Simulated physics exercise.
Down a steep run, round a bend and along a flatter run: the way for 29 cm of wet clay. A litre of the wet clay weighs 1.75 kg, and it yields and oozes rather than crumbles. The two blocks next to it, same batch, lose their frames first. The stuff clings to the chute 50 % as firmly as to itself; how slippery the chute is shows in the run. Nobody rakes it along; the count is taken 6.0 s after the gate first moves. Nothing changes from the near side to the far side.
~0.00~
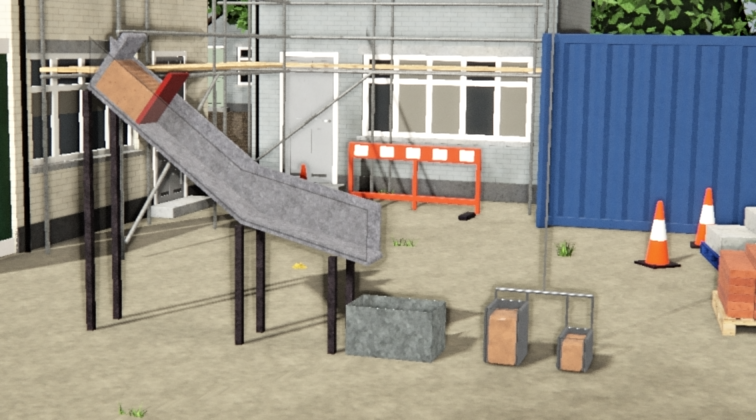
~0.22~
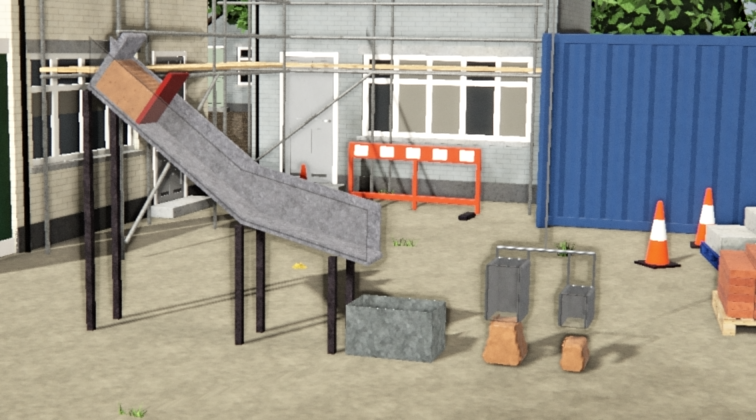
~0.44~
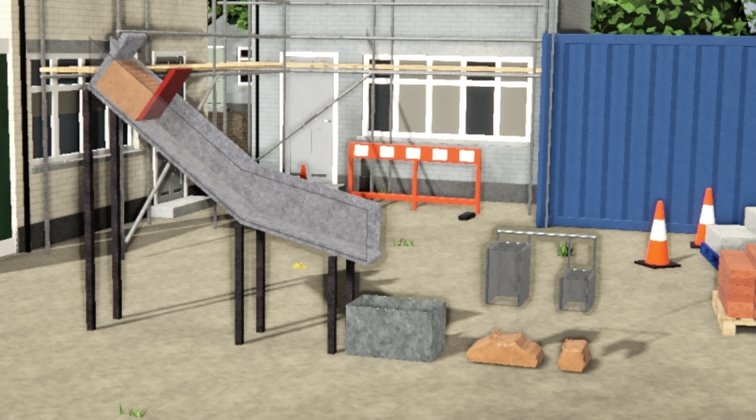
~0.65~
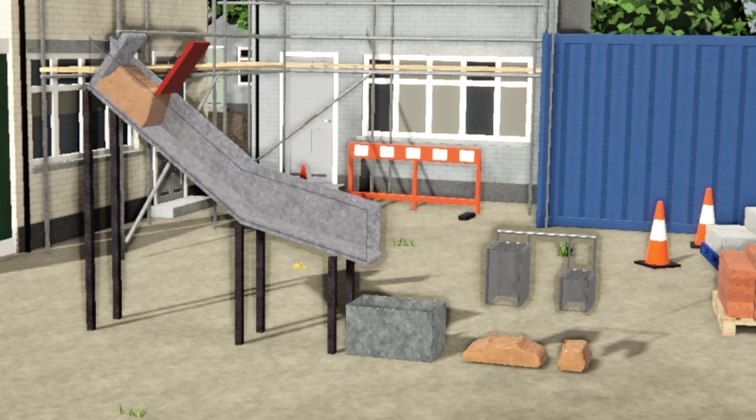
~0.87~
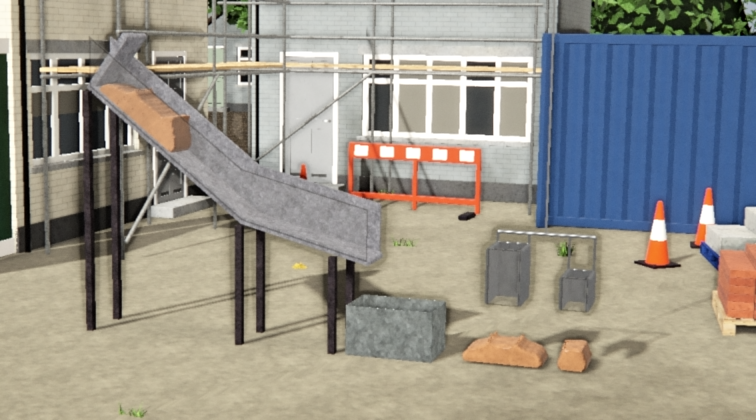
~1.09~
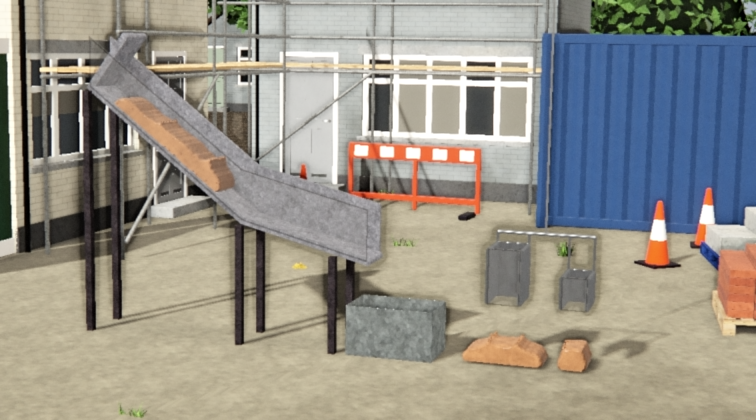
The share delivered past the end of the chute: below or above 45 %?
The share delivered past the end of the chute is above 45 %.
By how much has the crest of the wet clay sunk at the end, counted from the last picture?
Roughly 106.5 cm.
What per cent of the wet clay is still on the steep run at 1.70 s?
About 14 %.
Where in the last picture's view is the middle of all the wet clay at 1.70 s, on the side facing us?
At about (301, 229).
After 1.70 s, 13 % is on the steep run, 87 % on the flatter one and 0 % past the end.
After 2.42 s, none is on the steep run, 39 % on the flatter one and 61 % past the end.
After 3.15 s, none is on the steep run, 15 % on the flatter one and 85 % past the end.
After 3.87 s, none is on the steep run, 15 % on the flatter one and 85 % past the end.
After 6.35 s, none is on the steep run, 15 % on the flatter one and 85 % past the end.
